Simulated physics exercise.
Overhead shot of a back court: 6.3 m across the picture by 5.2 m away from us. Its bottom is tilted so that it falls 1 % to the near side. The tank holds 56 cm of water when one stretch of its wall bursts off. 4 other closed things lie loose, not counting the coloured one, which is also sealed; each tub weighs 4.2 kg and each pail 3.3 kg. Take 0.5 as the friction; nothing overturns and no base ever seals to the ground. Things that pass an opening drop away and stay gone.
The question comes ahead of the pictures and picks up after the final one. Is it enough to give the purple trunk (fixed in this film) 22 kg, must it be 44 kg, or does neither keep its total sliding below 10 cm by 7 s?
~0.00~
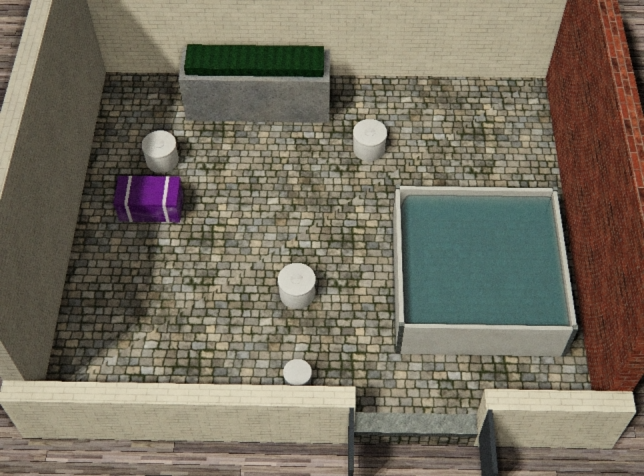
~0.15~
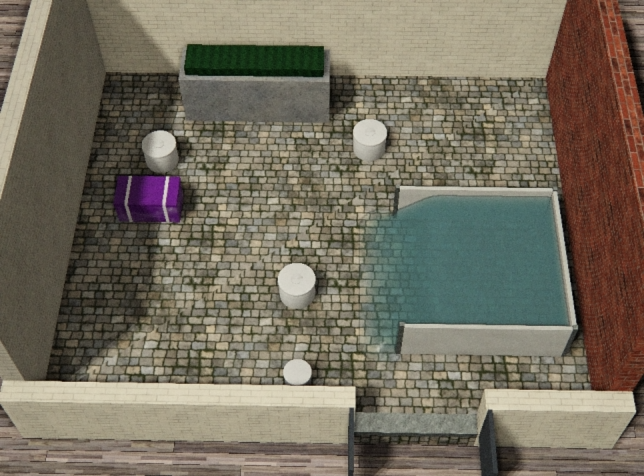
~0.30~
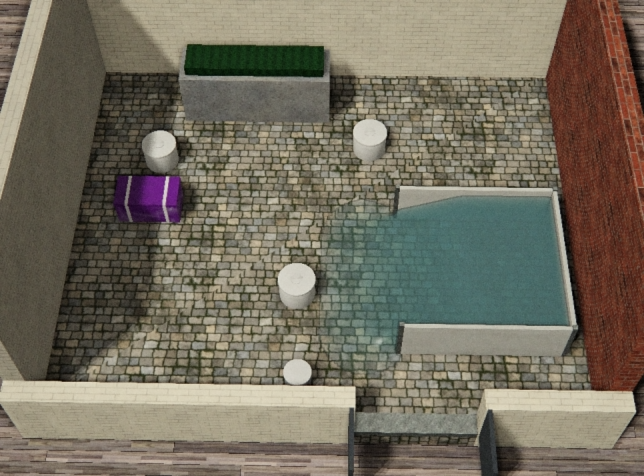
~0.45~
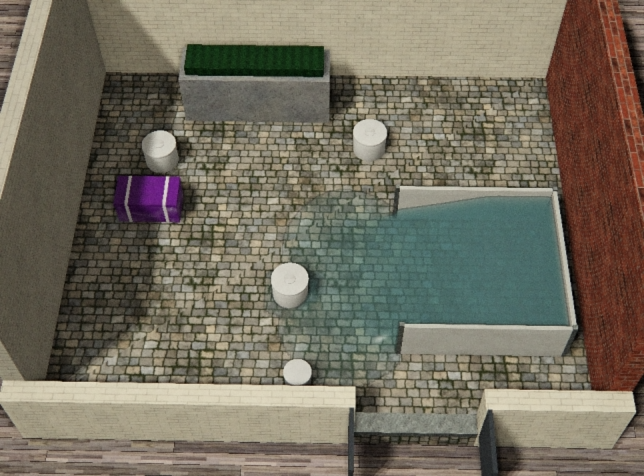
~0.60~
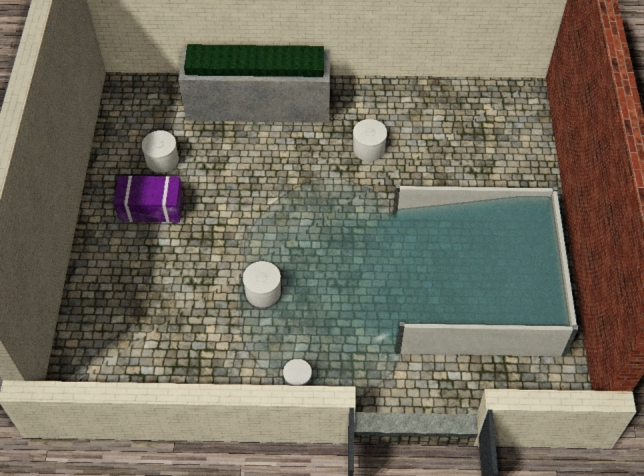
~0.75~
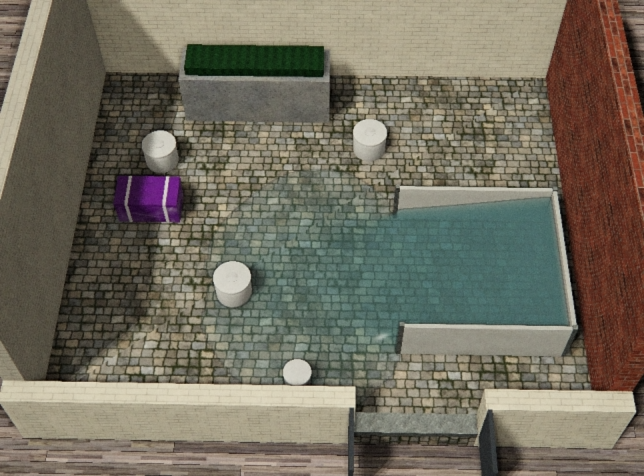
Ballast needed: Beyond both.
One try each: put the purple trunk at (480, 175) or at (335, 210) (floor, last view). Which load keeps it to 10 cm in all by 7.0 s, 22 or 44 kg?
Try 1: Lesser mass sufficient. Try 2: Both insufficient.
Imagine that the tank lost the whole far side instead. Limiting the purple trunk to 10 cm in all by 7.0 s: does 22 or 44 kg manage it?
Then I'd expect only the heavy mass to do.
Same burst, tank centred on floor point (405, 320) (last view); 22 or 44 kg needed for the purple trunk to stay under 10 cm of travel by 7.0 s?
In that case the answer is that both weights fall short.
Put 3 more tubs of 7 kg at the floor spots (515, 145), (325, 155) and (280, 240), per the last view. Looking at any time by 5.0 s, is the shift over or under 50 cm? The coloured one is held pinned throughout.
Within it, within it, beyond it.
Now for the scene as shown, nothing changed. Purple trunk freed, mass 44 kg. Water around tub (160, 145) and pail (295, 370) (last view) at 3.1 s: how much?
About 14 and 34 cm.
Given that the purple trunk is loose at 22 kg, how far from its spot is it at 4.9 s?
Close to 150 centimetres.
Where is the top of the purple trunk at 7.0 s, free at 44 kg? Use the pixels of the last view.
I'd look near (157, 143).
After 1.4 s the purple trunk would be 0 cm from its start with 22 kg and 0 cm from its start with 44 kg; 5 cm of water round it then.
After 3.1 s the purple trunk would be 88 cm from its start with 22 kg and 21 cm from its start with 44 kg; 9 cm of water round it then.
After 4.9 s the purple trunk would be 160 cm from its start with 22 kg and 81 cm from its start with 44 kg; 13 cm of water round it then.
After 7.0 s the purple trunk would be 168 cm from its start with 22 kg and 77 cm from its start with 44 kg; 10 cm of water round it then.
